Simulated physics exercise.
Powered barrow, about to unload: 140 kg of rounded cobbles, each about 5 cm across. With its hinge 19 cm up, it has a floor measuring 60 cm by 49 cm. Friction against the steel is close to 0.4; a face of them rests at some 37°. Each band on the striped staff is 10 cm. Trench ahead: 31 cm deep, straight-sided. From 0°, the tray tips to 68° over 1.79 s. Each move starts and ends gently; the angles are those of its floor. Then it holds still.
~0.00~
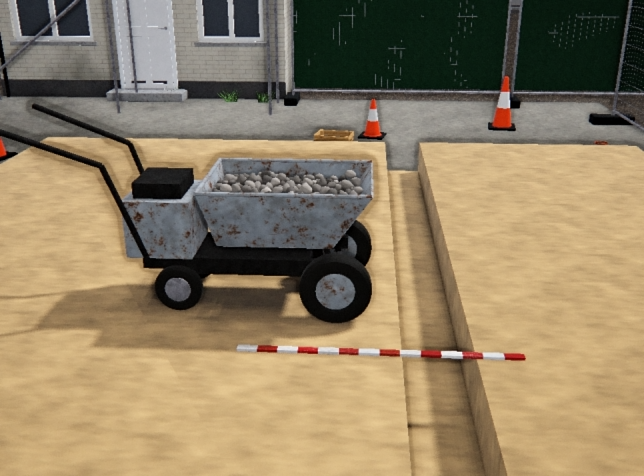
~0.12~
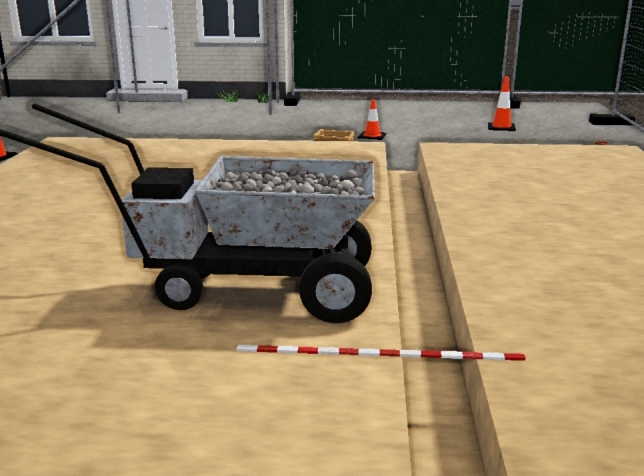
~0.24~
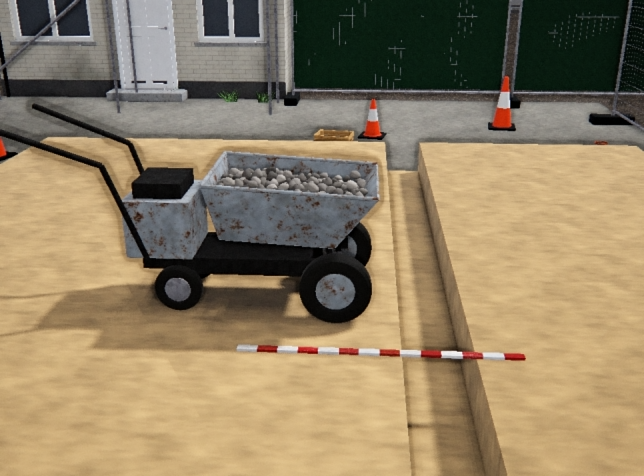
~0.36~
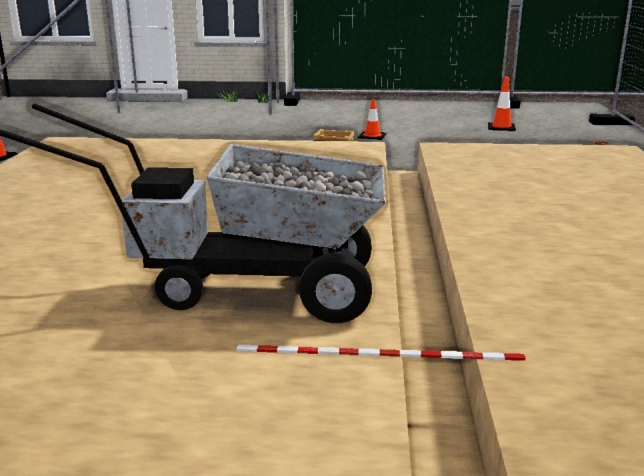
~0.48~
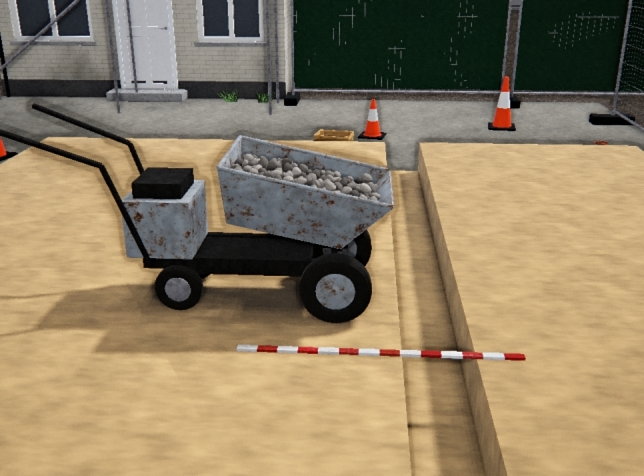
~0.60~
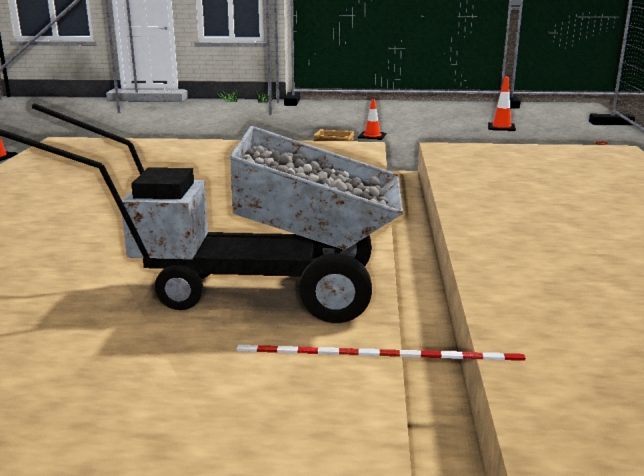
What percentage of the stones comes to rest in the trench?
About 55 per cent.
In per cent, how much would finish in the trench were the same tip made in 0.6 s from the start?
It would come to roughly 40 per cent.
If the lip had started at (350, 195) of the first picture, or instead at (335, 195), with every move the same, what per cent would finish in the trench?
First place roughly 75%, second roughly 90%.
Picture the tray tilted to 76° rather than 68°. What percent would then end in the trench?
In that case near 55 per cent.
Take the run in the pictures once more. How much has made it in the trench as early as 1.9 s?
Some 15 per cent.
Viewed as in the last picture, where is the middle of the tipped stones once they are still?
Roughly (453, 324), I'd say.
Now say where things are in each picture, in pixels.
Lip at (372, 197), floor tilted 0°, highest stones at (275, 179), in the first frame.
Lip at (374, 198), floor tilted 1°, highest stones at (265, 178); the stones move at 0.1 m/s on average, in the second frame.
The tray is at 3°, its lip at (378, 200); the top of the load is at (269, 175); the stones move at 0.2 m/s on average, in the third frame.
The tray is at 7°, its lip at (385, 203); the top of the load is at (255, 170); the stones move at 0.3 m/s on average, in the fourth frame.
The tray is at 12°, its lip at (393, 207); the top of the load is at (260, 163); the stones move at 0.4 m/s on average, in the fifth frame.
Lip at (402, 213), floor tilted 18°, highest stones at (268, 155); the stones move at 0.4 m/s on average, in the sixth frame.
After 1.3 s the floor is at 57°; 99 % in the tray, 1 % in the trench; the foremost stones are at (443, 252).
After 1.9 s the floor is at 68°; 62 % in the tray, 14 % in the trench, 23 % past the trench; the foremost stones are at (533, 293).
After 2.2 s the floor is at 68°; 37 % in the tray, 24 % in the trench, 38 % past the trench; the foremost stones are at (587, 280).
After 4.2 s the floor is at 68°; 6 % in the tray, 55 % in the trench, 38 % past the trench; the foremost stones are at (617, 268).
